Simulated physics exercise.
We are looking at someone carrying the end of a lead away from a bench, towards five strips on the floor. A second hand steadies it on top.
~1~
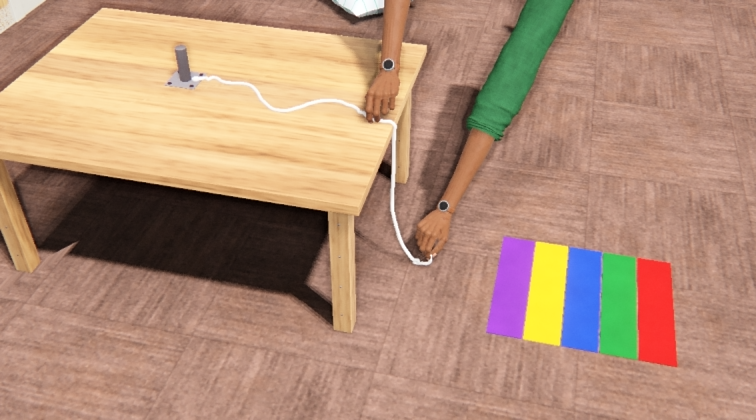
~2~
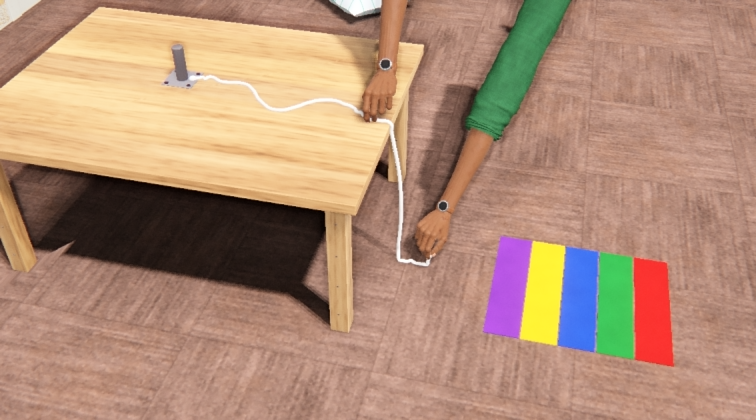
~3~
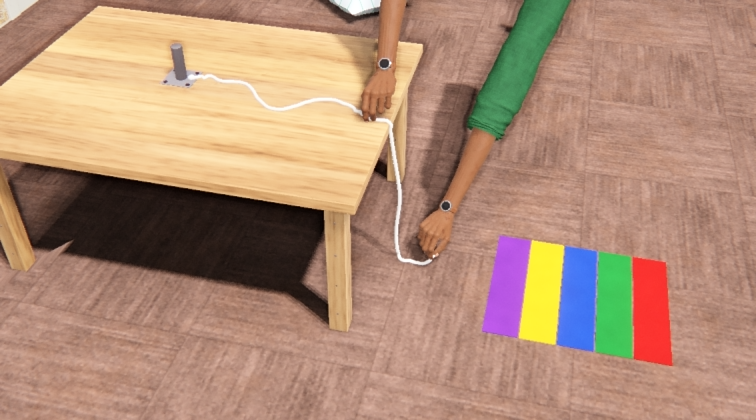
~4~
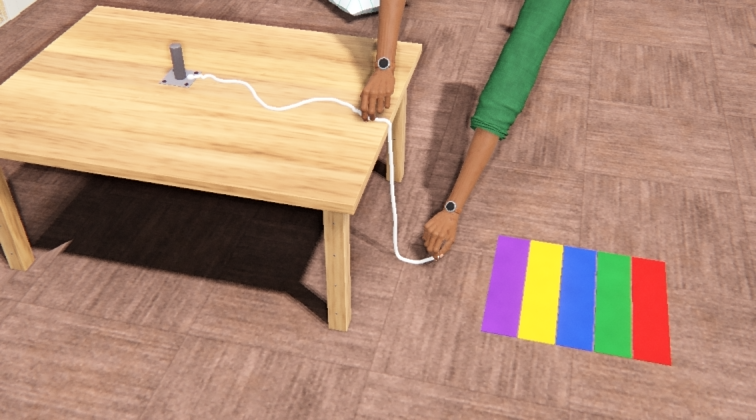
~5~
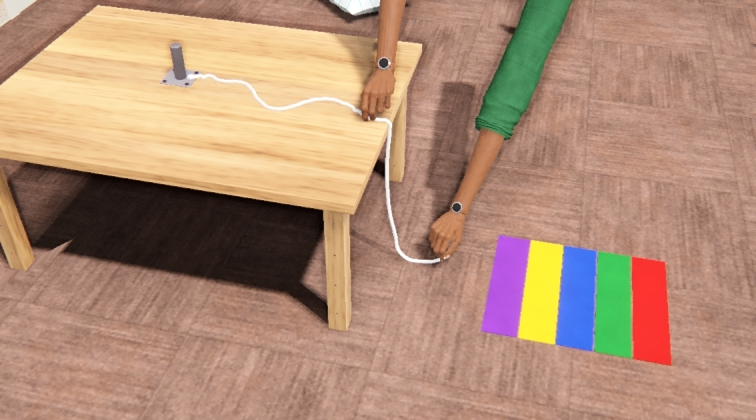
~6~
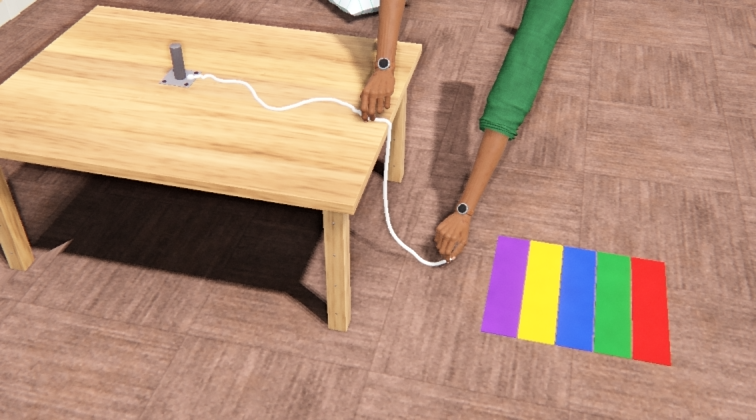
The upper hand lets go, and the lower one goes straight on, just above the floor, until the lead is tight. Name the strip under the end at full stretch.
It halts on the blue strip.
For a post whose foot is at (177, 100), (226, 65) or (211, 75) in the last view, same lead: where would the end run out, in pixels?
Near (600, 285), (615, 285) and (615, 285).
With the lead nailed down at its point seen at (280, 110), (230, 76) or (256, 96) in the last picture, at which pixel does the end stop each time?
In that order: (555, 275), (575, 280) and (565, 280).
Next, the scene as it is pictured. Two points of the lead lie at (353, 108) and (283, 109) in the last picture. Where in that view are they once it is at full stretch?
The first at (387, 120), the second at (311, 104).
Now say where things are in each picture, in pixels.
End (431, 256); purple (507, 316); yellow (544, 323); blue (581, 329); green (619, 336); red (657, 343), in the first picture.
End (430, 256); lead through (218, 81) (263, 104) (328, 100) (387, 123) (400, 188) (399, 243), in the second picture.
End (433, 256), in the third picture.
End (438, 257); lead through (216, 79) (261, 103) (326, 99) (385, 122) (392, 187) (395, 242), in the fourth picture.
End (444, 257), in the fifth picture.
End (450, 259); lead through (216, 79) (261, 103) (326, 99) (385, 122) (385, 186) (399, 242), in the sixth picture.
Soon after, end near (521, 271); over purple.
Then, end near (559, 277); over yellow.
At full stretch, end near (583, 281); over blue. Over blue.
